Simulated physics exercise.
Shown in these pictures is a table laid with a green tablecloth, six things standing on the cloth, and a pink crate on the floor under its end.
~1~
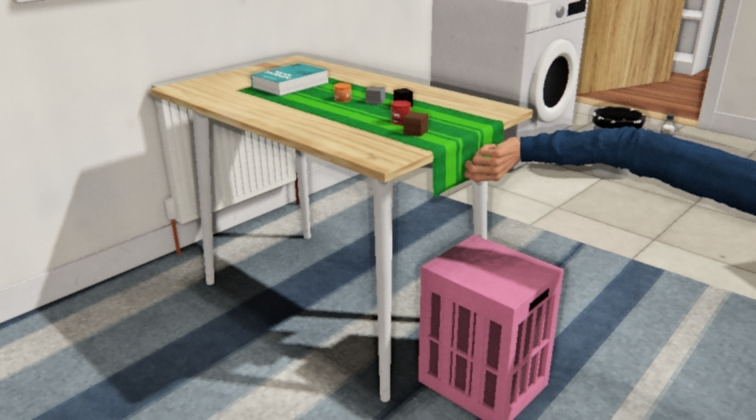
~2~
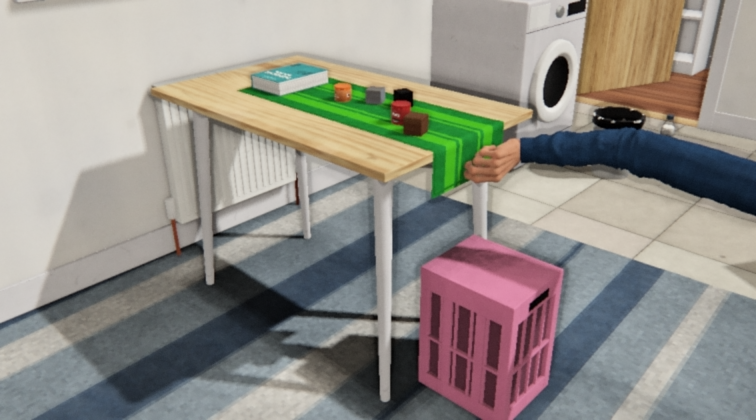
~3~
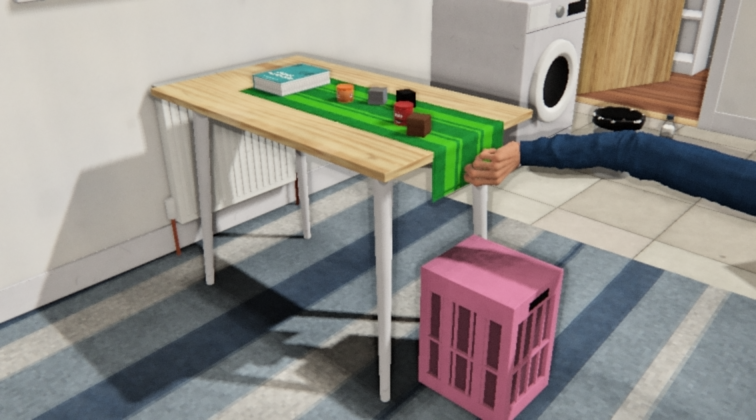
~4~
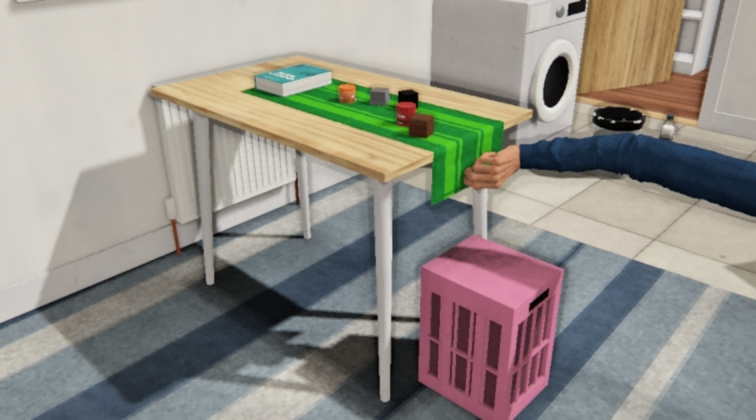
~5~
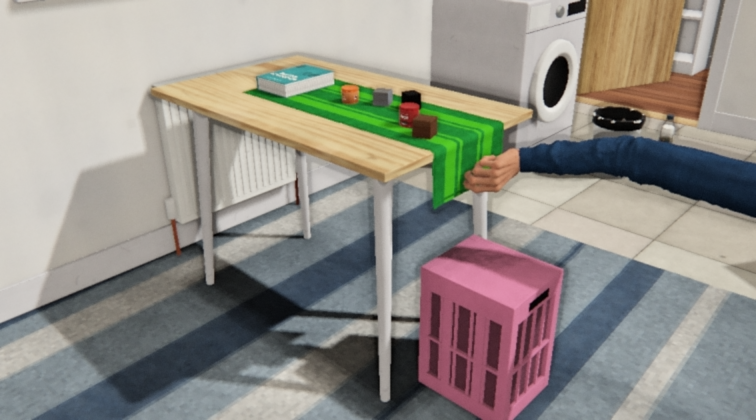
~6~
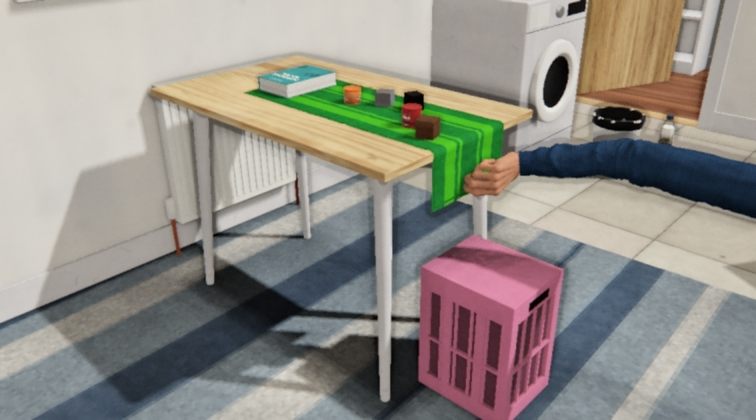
A hand gripping the end of a green cloth and drawing it slightly down, the book and small objects shifting right with it.
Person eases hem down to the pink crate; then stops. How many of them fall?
In all, two slip off.
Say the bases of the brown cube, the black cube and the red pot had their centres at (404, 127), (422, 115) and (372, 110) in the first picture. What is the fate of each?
Looking at each one, the brown cube drops away, the black cube drops away and the red pot remains in position.
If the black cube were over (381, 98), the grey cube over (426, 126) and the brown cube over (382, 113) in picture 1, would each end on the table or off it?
Result - black cube: Still up; grey cube: Down; brown cube: Still up.
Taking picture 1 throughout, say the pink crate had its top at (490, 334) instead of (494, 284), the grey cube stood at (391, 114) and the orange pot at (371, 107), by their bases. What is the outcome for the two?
Result: Grey cube gone, orange pot gone.
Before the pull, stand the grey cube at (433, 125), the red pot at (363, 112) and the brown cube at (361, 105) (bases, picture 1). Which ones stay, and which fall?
Result - grey cube lost; red pot retained; brown cube retained.
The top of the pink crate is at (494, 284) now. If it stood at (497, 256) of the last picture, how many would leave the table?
Over the edge go 1.
A little later, hem near (467, 230); brown cube gone.
Next, hem on the crate; brown cube and red pot gone.
When it is over, hem on the crate; brown cube and red pot gone. Over the edge go two.
